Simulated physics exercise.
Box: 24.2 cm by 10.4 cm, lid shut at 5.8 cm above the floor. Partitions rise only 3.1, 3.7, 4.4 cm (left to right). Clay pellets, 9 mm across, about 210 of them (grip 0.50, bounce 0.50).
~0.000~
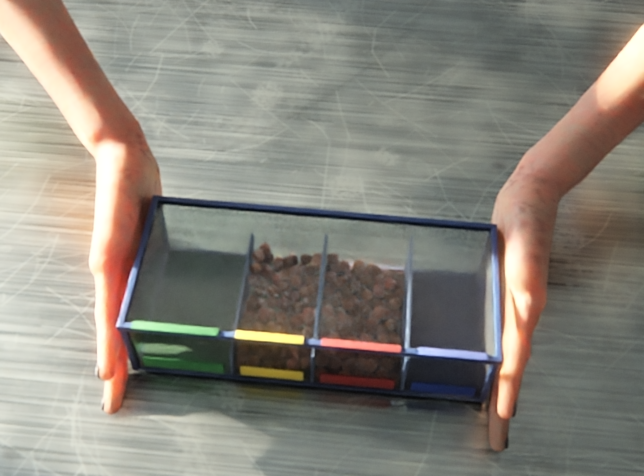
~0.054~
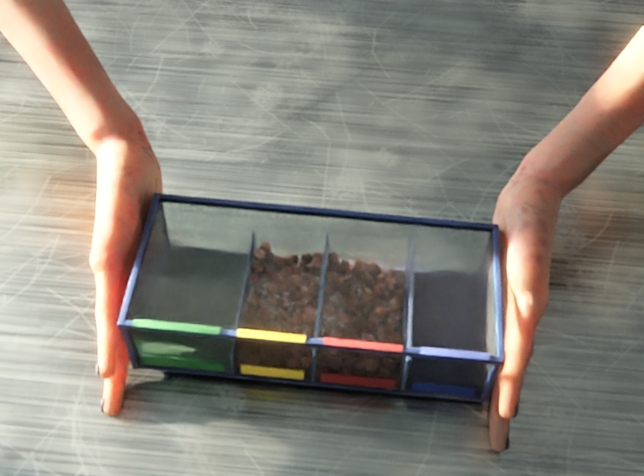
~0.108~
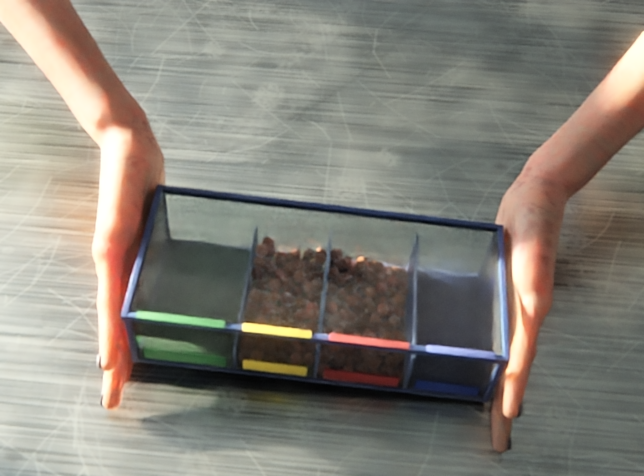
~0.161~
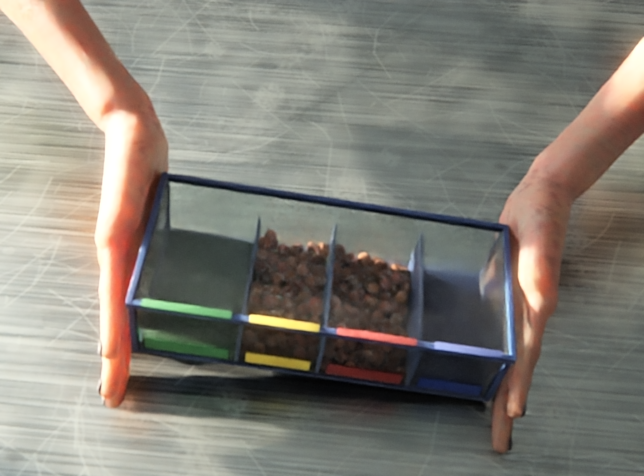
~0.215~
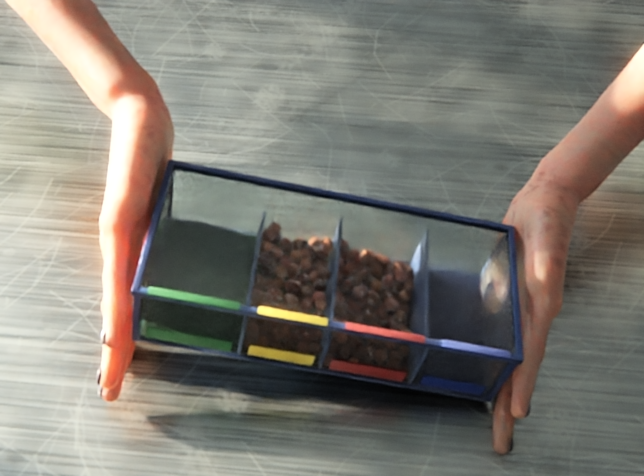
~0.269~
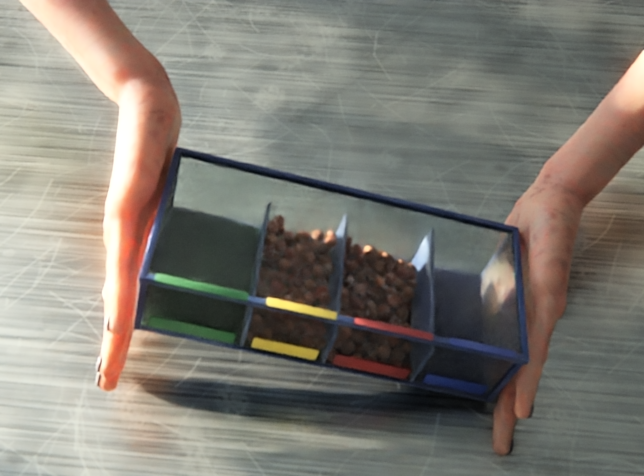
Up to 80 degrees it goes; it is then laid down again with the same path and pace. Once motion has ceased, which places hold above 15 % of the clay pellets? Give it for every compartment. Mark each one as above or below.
Marked: Red compartment above; blue compartment below; green compartment below; yellow compartment above.
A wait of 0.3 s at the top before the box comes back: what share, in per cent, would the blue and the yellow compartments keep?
In per cent: Blue 0; yellow 50.
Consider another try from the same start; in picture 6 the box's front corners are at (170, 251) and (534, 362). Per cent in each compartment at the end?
Red 55 %; blue 0 %; green 0 %; yellow 45 %.
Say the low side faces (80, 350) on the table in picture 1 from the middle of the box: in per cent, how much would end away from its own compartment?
The share would be about 10 percent.
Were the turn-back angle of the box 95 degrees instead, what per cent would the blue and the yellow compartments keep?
Result - blue 25 percent; yellow 30 percent.
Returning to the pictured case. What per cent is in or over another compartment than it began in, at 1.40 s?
About 0 %.
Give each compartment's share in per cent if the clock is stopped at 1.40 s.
Red = 50, blue = 0, green = 0, yellow = 50 (per cent).
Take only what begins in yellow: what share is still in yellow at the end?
100 per cent, roughly.
After 1.40 s, tilt 80 degrees; red 50 %, yellow 50 %.
After 2.15 s, tilt 36 degrees; red 50 %, yellow 50 %.
After 2.93 s, tilt 0 degrees; red 50 %, yellow 50 %.
At rest (3.5 s), red 50 %, blue 0 %, green 0 %, yellow 50 %.
